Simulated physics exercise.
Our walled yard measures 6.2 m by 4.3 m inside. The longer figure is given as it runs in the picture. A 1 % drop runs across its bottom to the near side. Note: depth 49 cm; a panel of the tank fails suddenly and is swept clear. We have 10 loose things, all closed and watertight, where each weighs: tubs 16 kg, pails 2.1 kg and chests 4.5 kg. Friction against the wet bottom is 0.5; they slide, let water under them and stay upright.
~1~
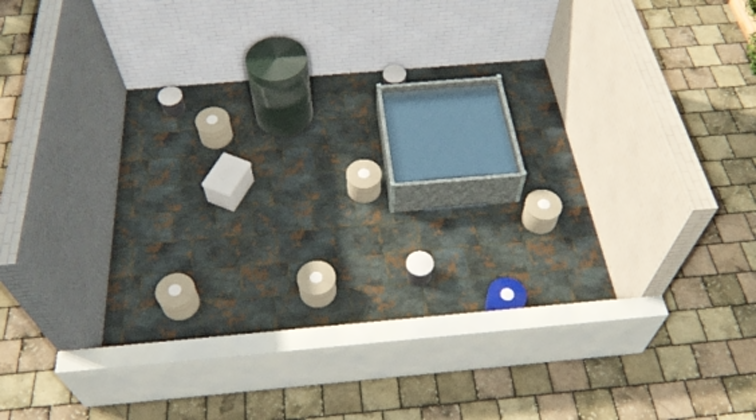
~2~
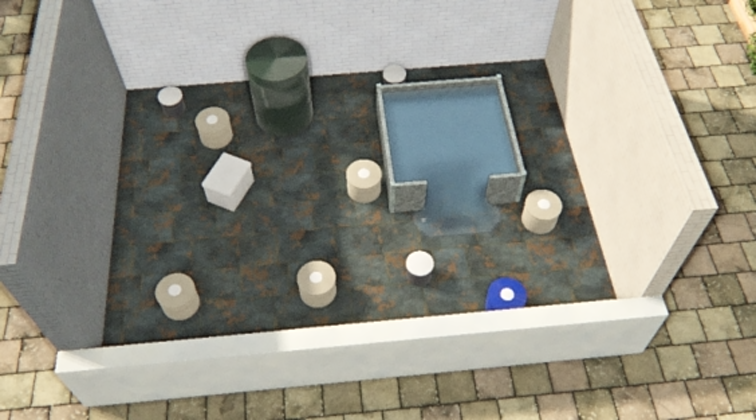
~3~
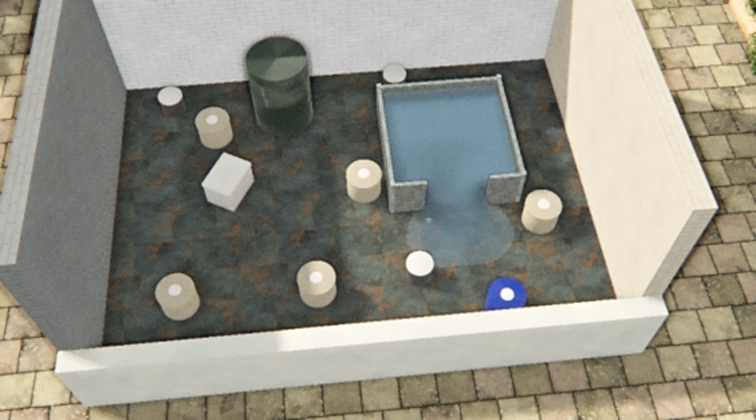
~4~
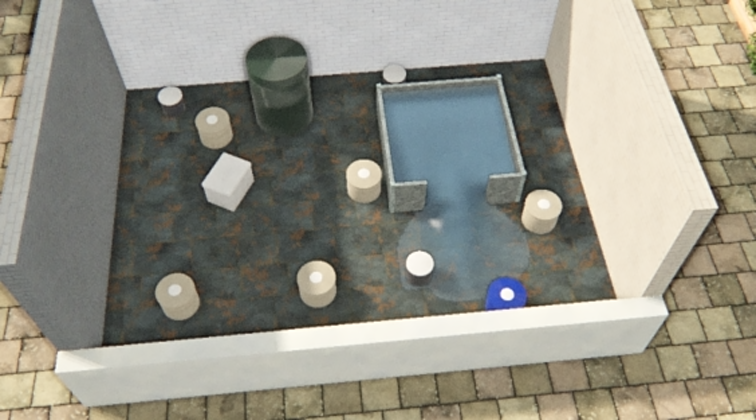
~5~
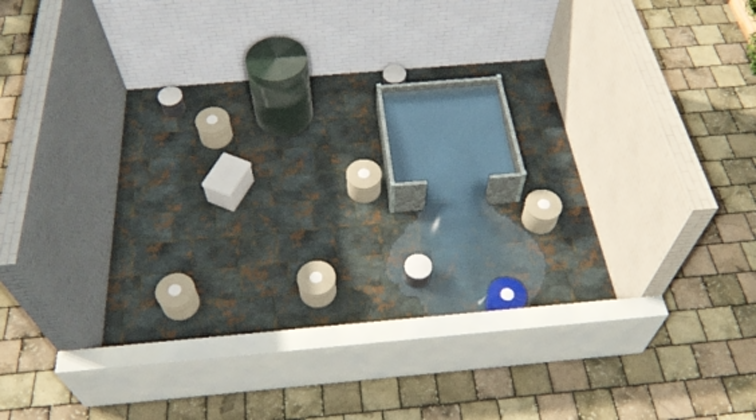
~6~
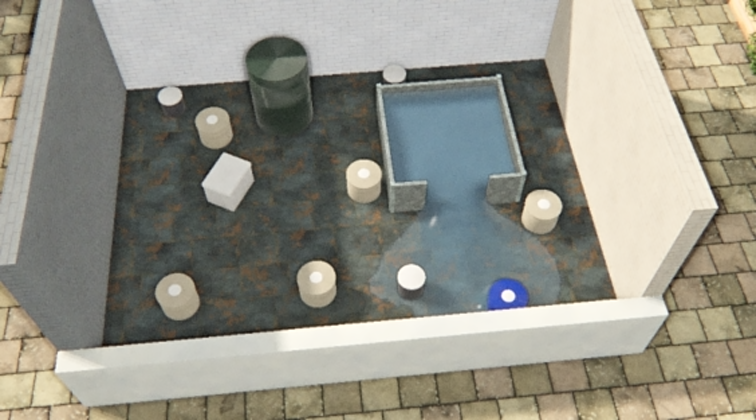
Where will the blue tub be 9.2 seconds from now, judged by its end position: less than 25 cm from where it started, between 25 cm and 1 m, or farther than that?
Washed away.
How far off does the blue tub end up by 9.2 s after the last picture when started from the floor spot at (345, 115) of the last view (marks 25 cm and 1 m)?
By that time it keeps its spot.
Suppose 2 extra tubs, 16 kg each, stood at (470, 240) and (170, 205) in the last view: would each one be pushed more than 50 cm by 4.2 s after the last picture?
First far enough, second not far enough.
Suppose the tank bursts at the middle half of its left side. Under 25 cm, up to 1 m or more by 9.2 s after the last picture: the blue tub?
My answer is that the blue tub remains put.
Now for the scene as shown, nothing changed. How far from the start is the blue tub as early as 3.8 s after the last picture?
It is about 300 cm out of place by then.
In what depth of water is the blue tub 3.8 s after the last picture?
I'd put it at about 7 cm.
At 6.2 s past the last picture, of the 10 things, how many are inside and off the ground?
At that time, 3.
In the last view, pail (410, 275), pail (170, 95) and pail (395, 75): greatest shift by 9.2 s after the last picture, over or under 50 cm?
In sequence - crossed the line; crossed the line; crossed the line.
Then, 1.2 s after the last picture the blue tub is near (596, 275), 1.1 m from its start, afloat; 1 afloat.
Then, 3.8 s after the last picture the blue tub is near (537, 115), 2.8 m from its start, aground; 0 afloat.
Then, 6.2 s after the last picture the blue tub is near (529, 90), 3.2 m from its start, aground; 3 afloat.
Then, 9.2 s after the last picture the blue tub is near (529, 89), 3.2 m from its start, aground; 4 afloat.
